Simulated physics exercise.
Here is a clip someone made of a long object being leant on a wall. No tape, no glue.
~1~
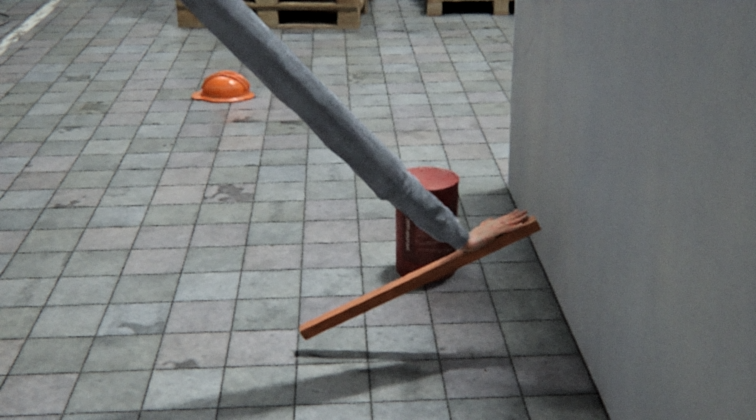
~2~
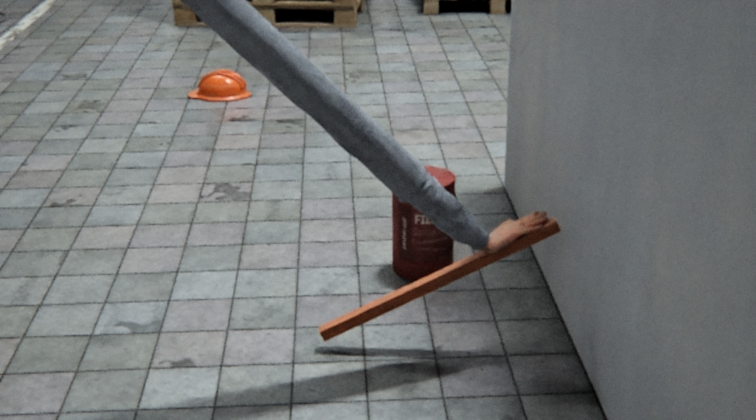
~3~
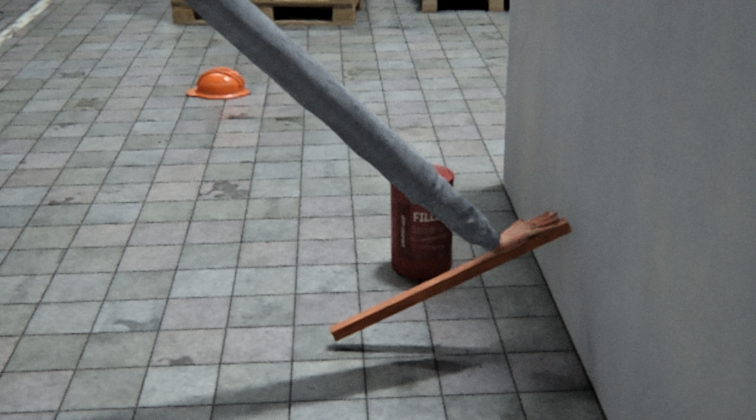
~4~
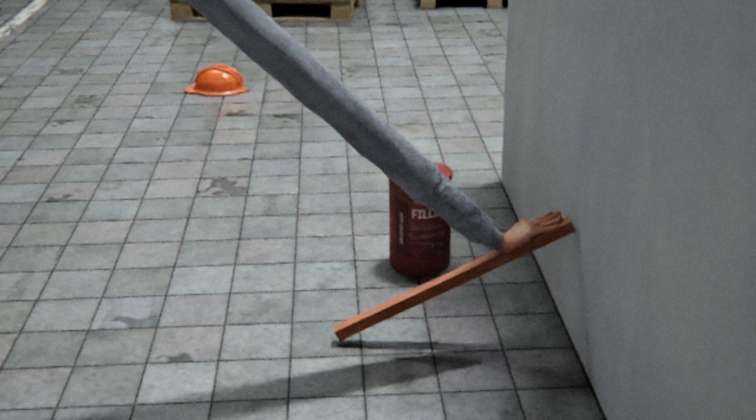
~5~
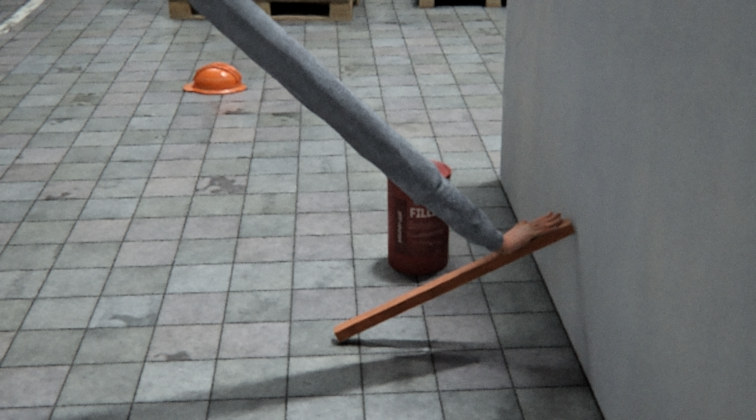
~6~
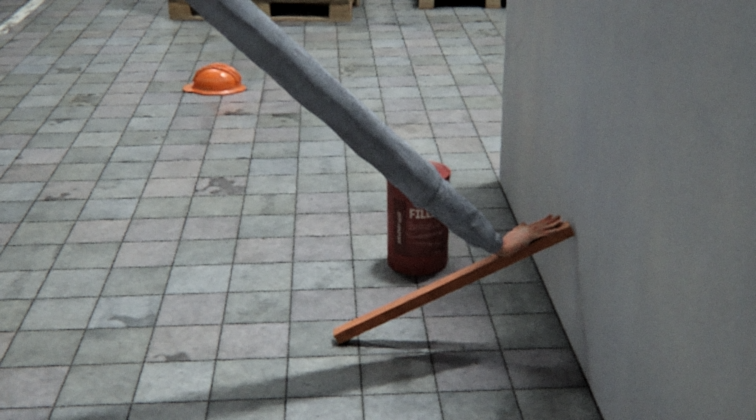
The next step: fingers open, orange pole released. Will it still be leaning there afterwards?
I expect it to shift downward.
Then, 0.30 s on from there, orange pole sunk by 15° near (442, 311).
Then, 0.50 s on from there, orange pole sunk by 26° near (439, 333).
In the end, moved from the start, orange pole; red pail unmoved. At the end, from the last picture's camera, orange pole near (439, 333). The pole gives way.
